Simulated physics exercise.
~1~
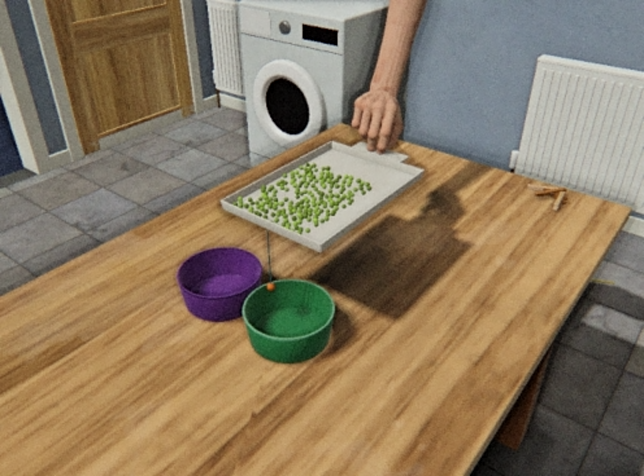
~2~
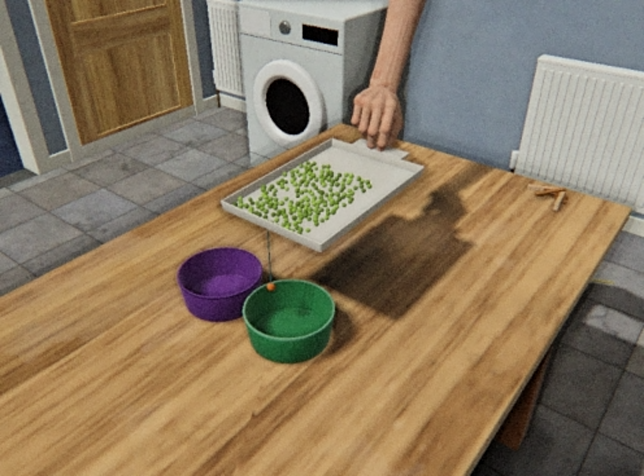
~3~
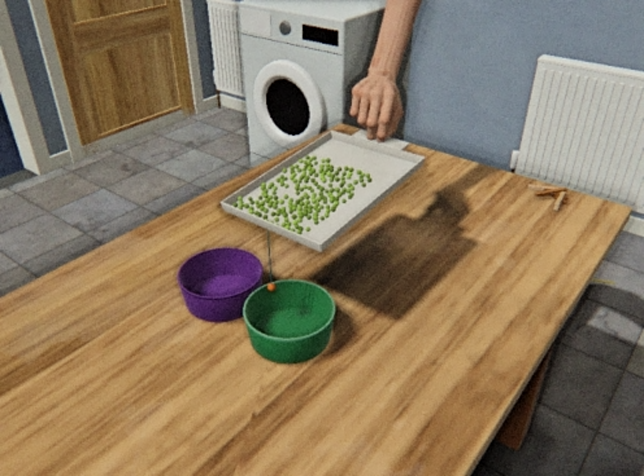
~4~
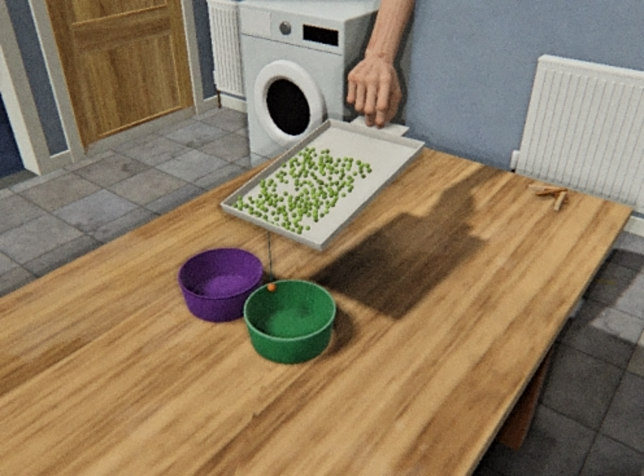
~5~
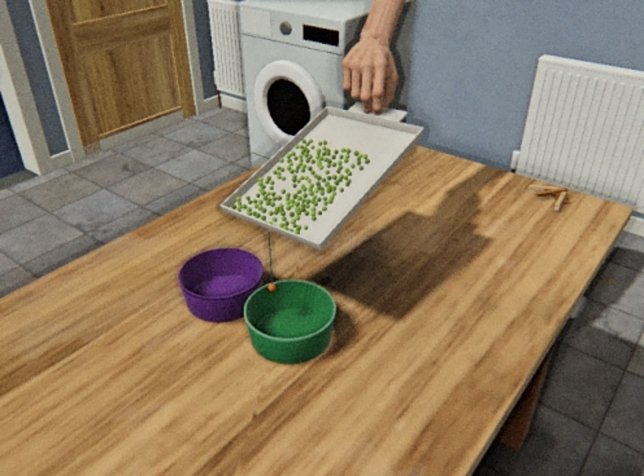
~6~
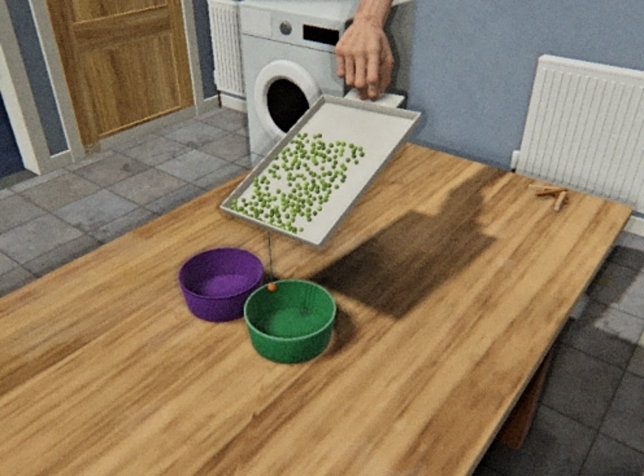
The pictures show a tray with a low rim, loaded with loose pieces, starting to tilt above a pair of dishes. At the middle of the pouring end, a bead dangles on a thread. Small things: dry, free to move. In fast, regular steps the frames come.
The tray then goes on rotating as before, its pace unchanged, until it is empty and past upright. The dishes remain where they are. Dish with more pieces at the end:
Left.
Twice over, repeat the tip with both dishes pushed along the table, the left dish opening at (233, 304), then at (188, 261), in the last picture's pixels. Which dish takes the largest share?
Case one: The dish at left. Case two: The dish at right.
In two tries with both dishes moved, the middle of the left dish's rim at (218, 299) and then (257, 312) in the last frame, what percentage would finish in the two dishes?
You'd get 100 per cent first and 60 per cent second.
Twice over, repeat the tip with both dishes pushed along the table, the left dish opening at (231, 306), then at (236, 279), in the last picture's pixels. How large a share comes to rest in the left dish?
It would be roughly 80 per cent, followed by roughly 60 per cent.
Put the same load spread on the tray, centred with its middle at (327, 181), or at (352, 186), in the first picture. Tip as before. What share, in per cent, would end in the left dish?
Estimates in order: 40 percent, 30 percent.
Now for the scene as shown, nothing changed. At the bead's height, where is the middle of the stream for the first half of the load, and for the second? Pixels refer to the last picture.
(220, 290) first, (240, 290) later.
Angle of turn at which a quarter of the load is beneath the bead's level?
Angle: Close to 105°.
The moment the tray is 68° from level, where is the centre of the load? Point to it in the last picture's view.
In the last view the centre sits at roughly (256, 208).
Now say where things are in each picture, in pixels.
In the first frame, corners of the pouring end at (223, 200) and (320, 243), level; middle of the load at (306, 199), dried peas; left dish at (190, 303); right dish at (259, 344); bead on its thread at (271, 287).
In the second frame, corners of the pouring end at (223, 201) and (320, 243), level; middle of the load at (306, 198).
In the third frame, corners of the pouring end at (223, 202) and (320, 243), tipped barely, lowest at the left corner; middle of the load at (306, 195).
In the fourth frame, corners of the pouring end at (223, 203) and (320, 242), tipped a little, lowest at the left corner; middle of the load at (305, 190).
In the fifth frame, corners of the pouring end at (222, 205) and (319, 242), tipped clearly, lowest at the left corner; middle of the load at (303, 187).
In the sixth frame, corners of the pouring end at (222, 206) and (318, 242), tipped clearly, lowest at the left corner; middle of the load at (298, 185), nearly all on the move; left dish at (191, 304); right dish at (260, 344).
Soon after the last picture, tray tipped steeply; nearly all on the tray; a stray few in the left dish; a stray few outside both; a small part in the air.
A little later, tray tipped past a quarter turn; about a quarter on the tray; a small part in the right dish; about a quarter in the left dish; a small part outside both; about a third in the air.
Later still, tray tipped past a quarter turn; about a quarter in the right dish; about half in the left dish; about a third outside both.
At rest, tray tipped past a quarter turn; about a quarter in the right dish; about half in the left dish; about a third outside both.
